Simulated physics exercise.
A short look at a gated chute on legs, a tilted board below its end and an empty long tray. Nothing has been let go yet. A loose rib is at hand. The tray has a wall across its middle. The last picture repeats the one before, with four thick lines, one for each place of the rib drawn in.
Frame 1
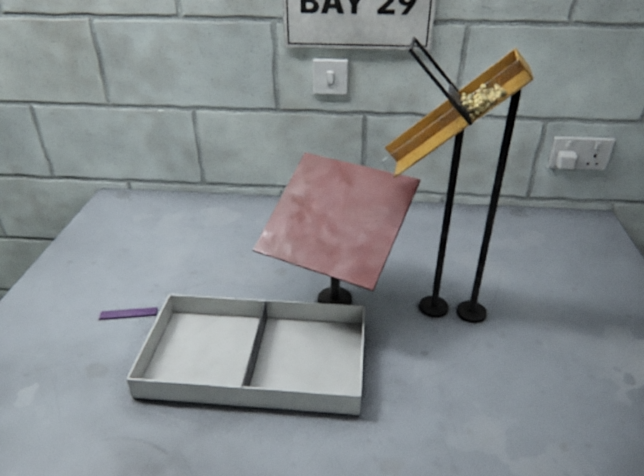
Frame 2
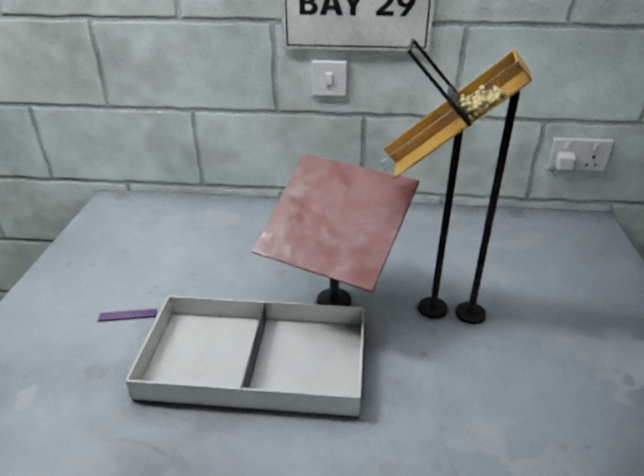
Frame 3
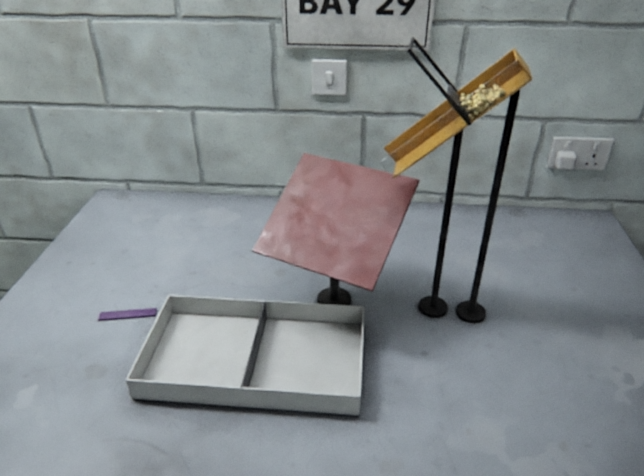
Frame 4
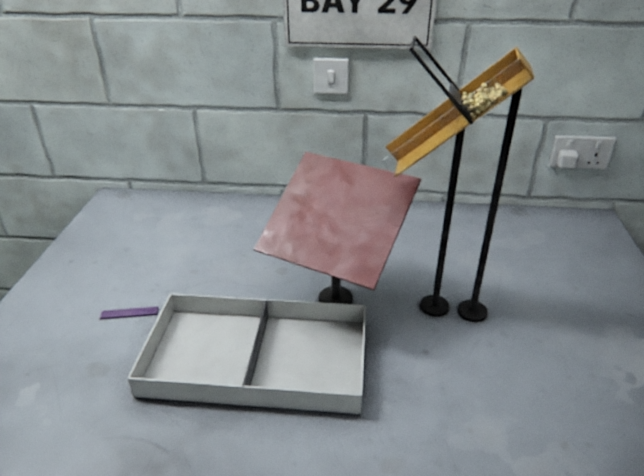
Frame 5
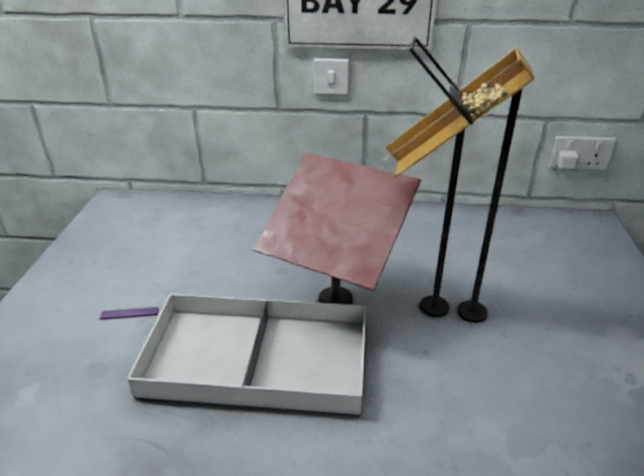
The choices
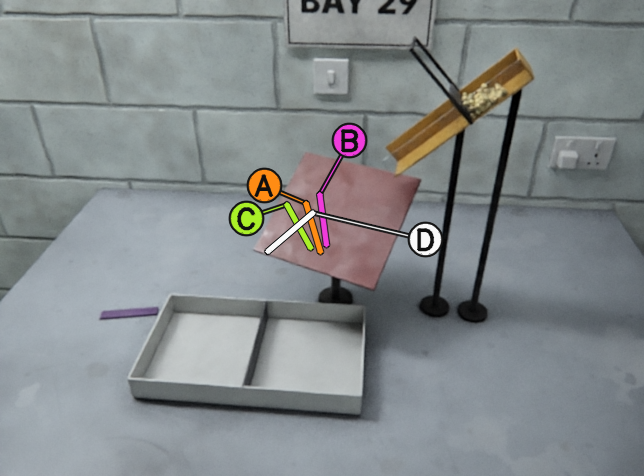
Nothing moves as pale beans sit behind a gate in a sloping chute above a tilted board.
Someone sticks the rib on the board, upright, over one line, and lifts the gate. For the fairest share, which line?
I would pick line D.
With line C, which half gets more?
Right.
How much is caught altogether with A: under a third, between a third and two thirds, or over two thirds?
Line A gives over two thirds.
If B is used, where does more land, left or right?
More lands on the right.
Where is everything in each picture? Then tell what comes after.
Load behind the gate at (480, 100), soya beans; lip of the chute at (396, 170), sloping fairly steeply, in the first picture.
Middle of the board at (335, 216), tilted fairly steeply; middle of its low edge at (309, 270); of its high edge at (359, 166), in the second picture.
Front corners of the tray at (127, 379) and (360, 396); front end of its middle wall at (241, 388); gate still shut at (451, 94), in the third picture.
Middle of the load at (481, 99); lip at (397, 169), in the fourth picture.
Middle of the load at (481, 99); lip at (397, 170), in the fifth picture.
On the marked copy, line A from (306, 203) to (320, 251); line B from (319, 194) to (326, 244); line C from (286, 204) to (310, 247); line D from (312, 212) to (267, 251).
Choosing A, of what is caught, a small part in the left half, nearly all in the right.
Choosing B, of what is caught, a small part in the left half, nearly all in the right.
Choosing C, of what is caught, a stray few in the left half, nearly all in the right.
Choosing D, of what is caught, about two thirds in the left half, about a third in the right.
